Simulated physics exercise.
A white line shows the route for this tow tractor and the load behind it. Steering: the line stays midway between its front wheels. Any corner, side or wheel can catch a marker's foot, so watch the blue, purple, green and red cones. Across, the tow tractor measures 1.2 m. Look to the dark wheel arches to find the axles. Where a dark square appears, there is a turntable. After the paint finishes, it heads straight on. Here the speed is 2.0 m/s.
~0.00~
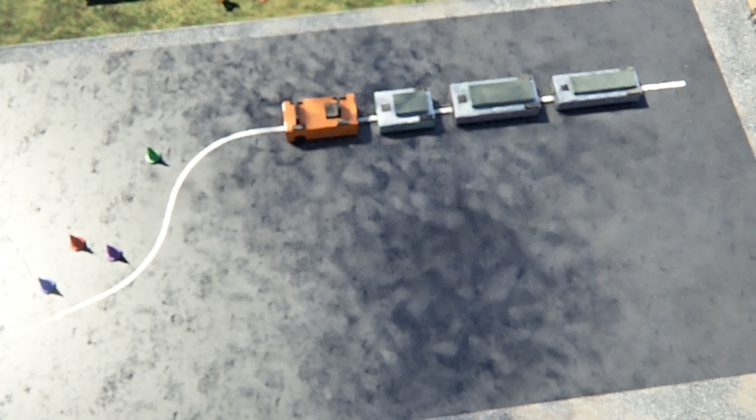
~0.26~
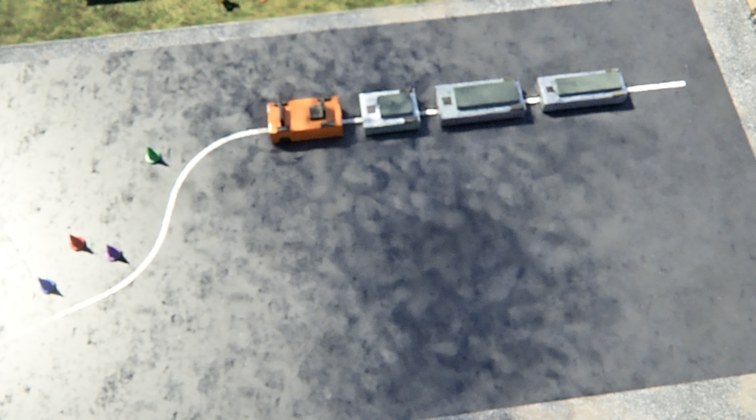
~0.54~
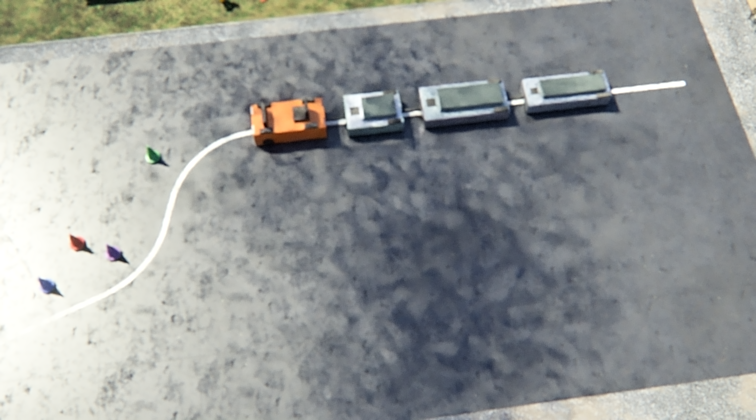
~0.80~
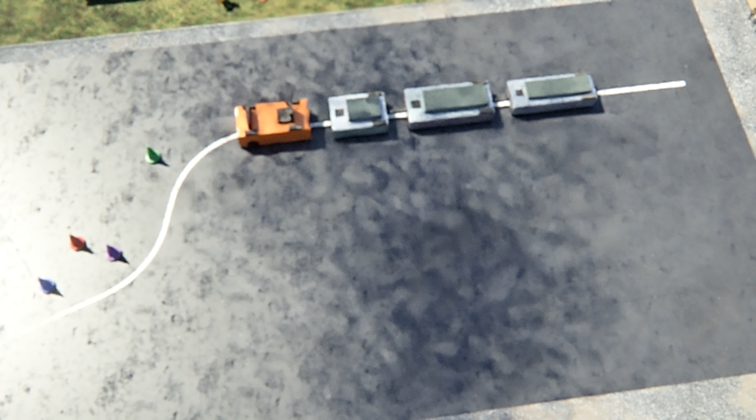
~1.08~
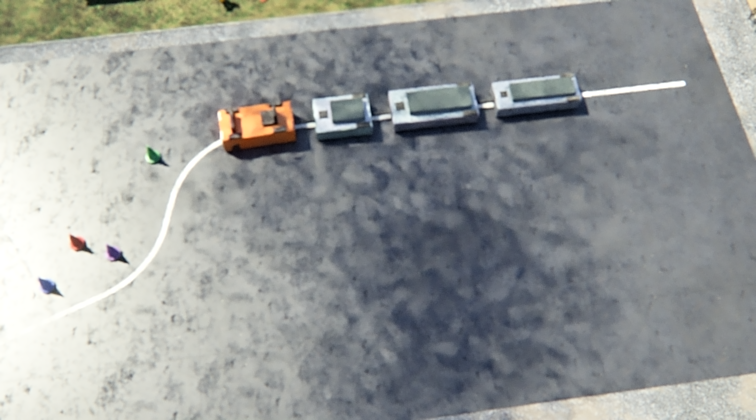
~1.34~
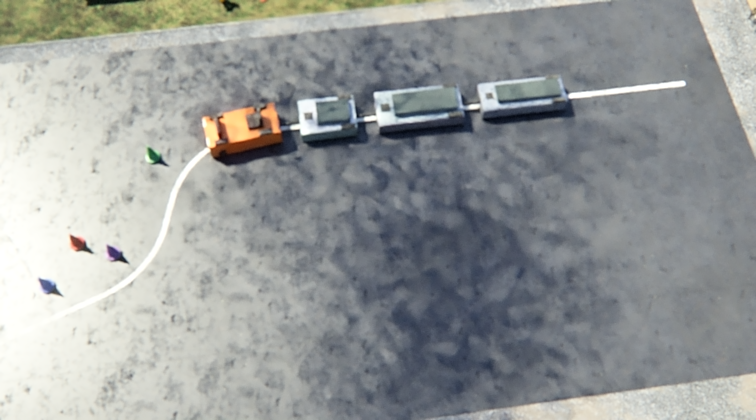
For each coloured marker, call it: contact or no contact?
Blue: Contact; purple: Contact; green: No contact; red: No contact.
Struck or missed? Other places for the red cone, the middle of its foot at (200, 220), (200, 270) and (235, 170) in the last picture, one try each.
In the first spot it is contacted, in the second left alone, and in the third contacted.
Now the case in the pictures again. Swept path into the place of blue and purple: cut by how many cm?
For blue around 15, for purple around 45.
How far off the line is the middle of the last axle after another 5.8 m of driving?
Last axle offset from line: Approx. 0 cm.
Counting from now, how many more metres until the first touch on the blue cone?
The touch comes after about 12.0 m of further driving.
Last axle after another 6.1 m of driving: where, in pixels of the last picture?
The axle sits near (401, 106).
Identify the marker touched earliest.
The purple one.
After 2.2 s, the last axle is at (510, 94) of the last picture, on the line; green has been passed with 30 cm to spare.
After 4.7 s, the last axle is at (387, 108) of the last picture, on the line; the tow tractor has hit purple.
After 7.4 s, the last axle is at (252, 155) of the last picture, 125 cm off the line; the first trailer has hit blue.
After 8.7 s, the last axle is at (188, 201) of the last picture, 70 cm off the line; red has been passed with 55 cm to spare.
After 12.8 s, the last axle is out of the picture, 20 cm off the line; 2 of 4 struck in all.
